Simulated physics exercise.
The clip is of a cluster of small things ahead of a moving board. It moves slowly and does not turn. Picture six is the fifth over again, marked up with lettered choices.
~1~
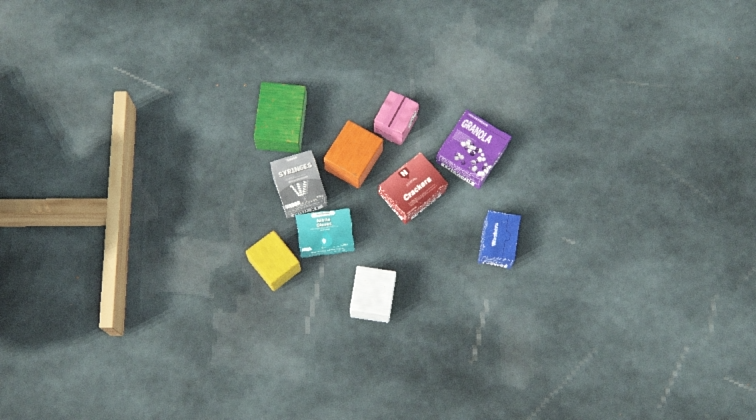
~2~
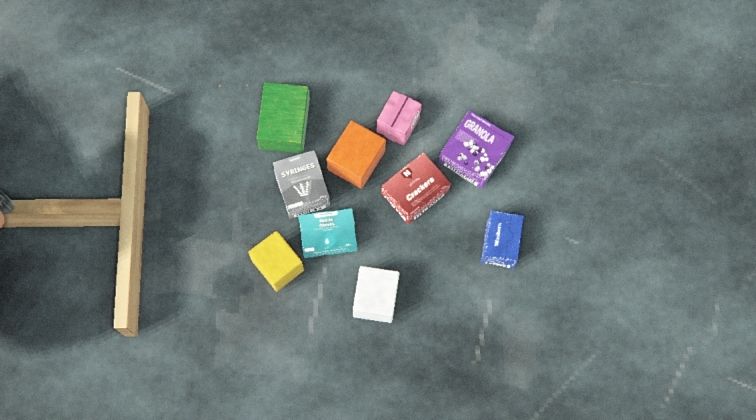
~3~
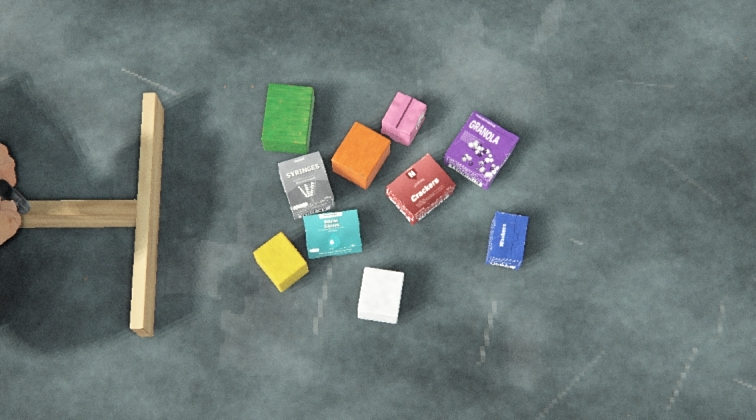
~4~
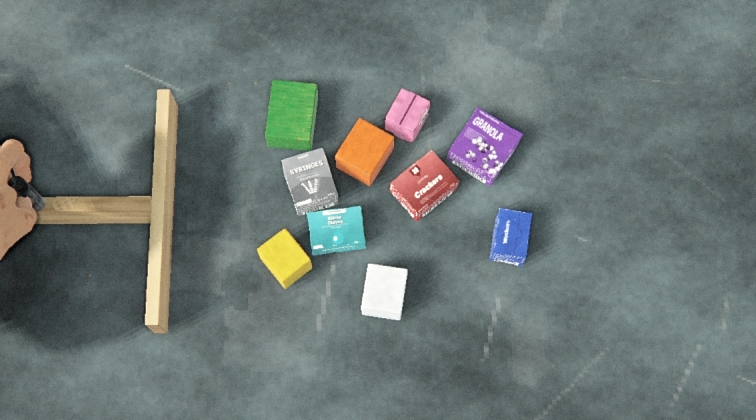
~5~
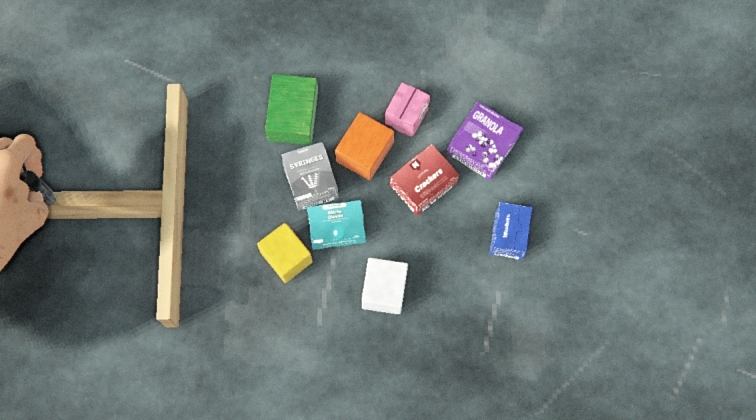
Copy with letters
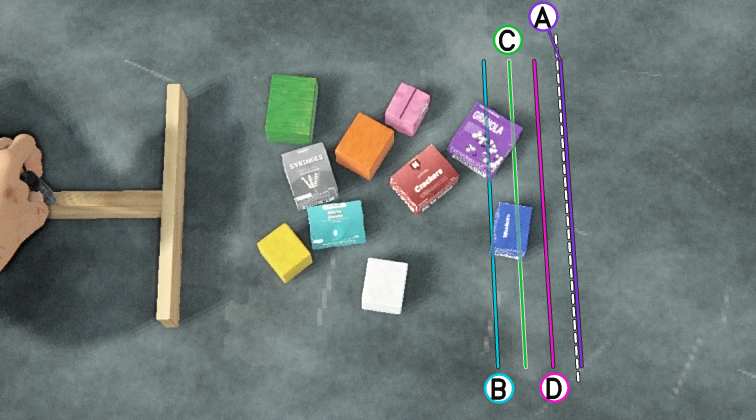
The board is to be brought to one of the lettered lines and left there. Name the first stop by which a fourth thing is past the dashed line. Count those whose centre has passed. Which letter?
Line C.
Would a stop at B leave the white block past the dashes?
No.
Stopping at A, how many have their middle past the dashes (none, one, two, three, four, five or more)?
It has five or more across.
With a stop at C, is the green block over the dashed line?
By then, no.
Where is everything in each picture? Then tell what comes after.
In the first picture, board (114, 205); turquoise box (325, 234); white block (373, 295).
In the second picture, board (127, 206); blue box (502, 240).
In the third picture, board (143, 206); red packet (420, 189).
In the fourth picture, board (158, 203); yellow block (285, 259).
In the fifth picture, board (169, 197); pink box (407, 111); grey box (310, 177); turquoise box (336, 225).
On the copy, A at (571, 207); B at (491, 208); C at (517, 207); D at (543, 207); the dashed line at (566, 198).
On C. First, board (294, 196); blue box (511, 232); purple packet (485, 142); none across.
Then, board (419, 195); purple packet (537, 127); blue box (522, 236); none across.
Finally, board (517, 194); purple packet (627, 122); red packet (609, 188); six across.
By contrast, A gets ten across, but is farther than needed; B gets only three across; D gets seven across, but is farther than needed.
